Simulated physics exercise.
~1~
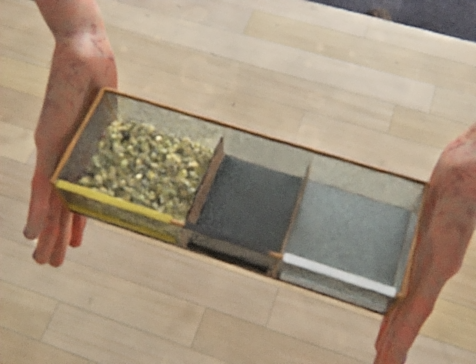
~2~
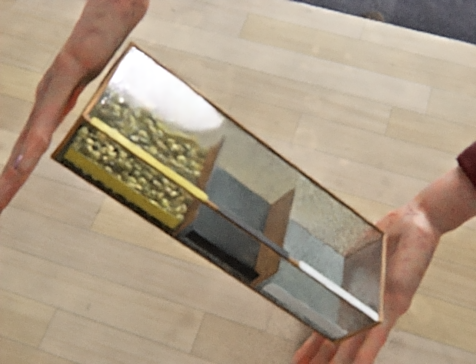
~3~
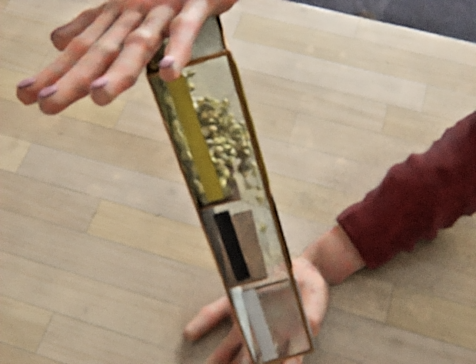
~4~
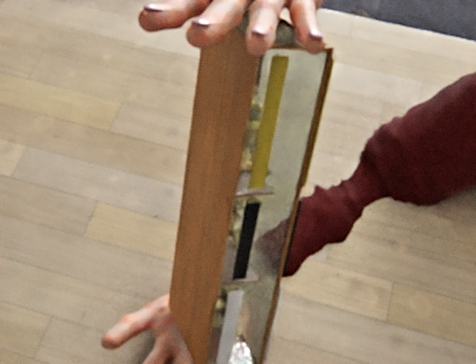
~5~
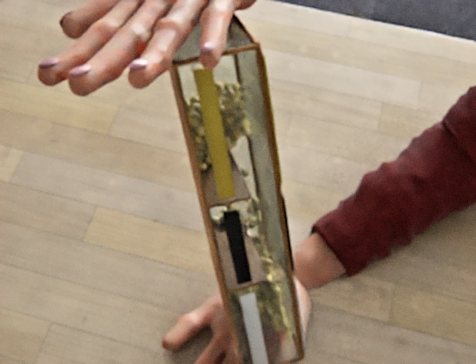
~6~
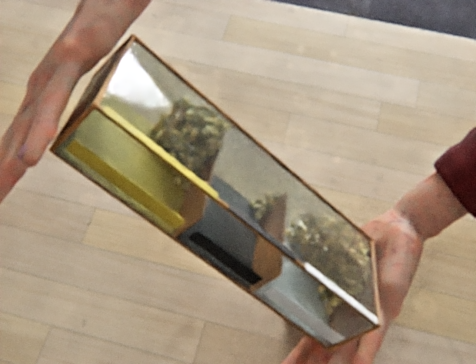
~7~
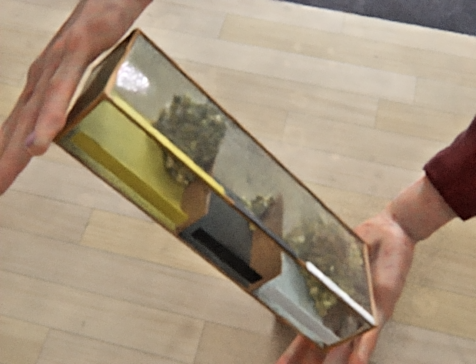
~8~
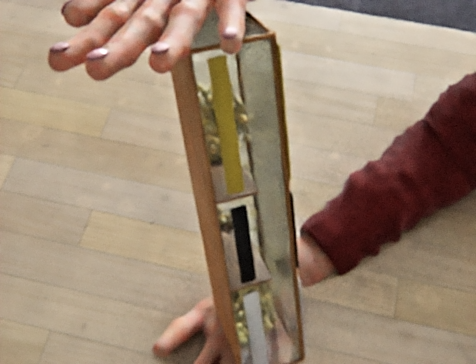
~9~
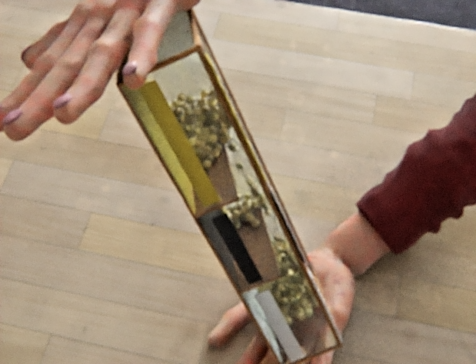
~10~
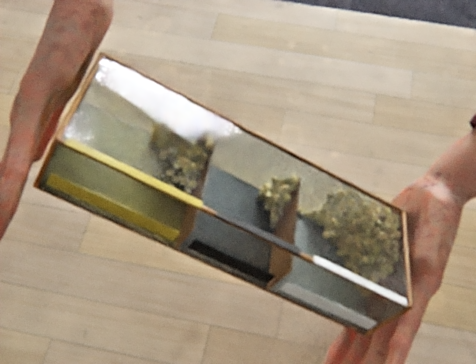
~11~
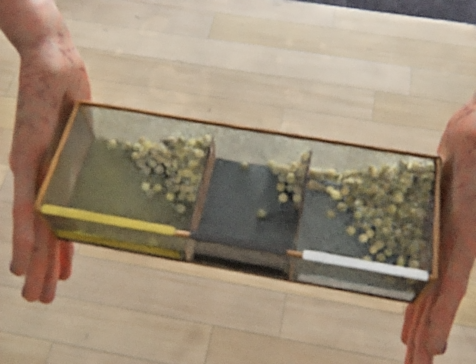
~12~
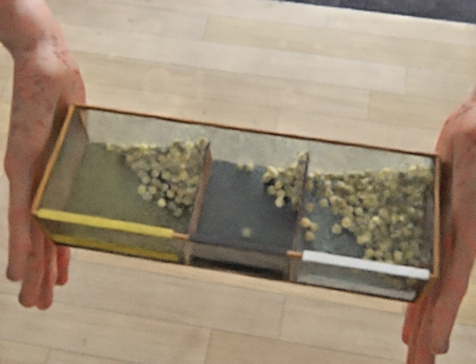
Above a pale wooden floor, two hands tipped a clear-lidded box of soya beans steeply to the right, partly back, steeply again, then level, leaving most beans in the white compartment, some in the yellow and only a few in the black.
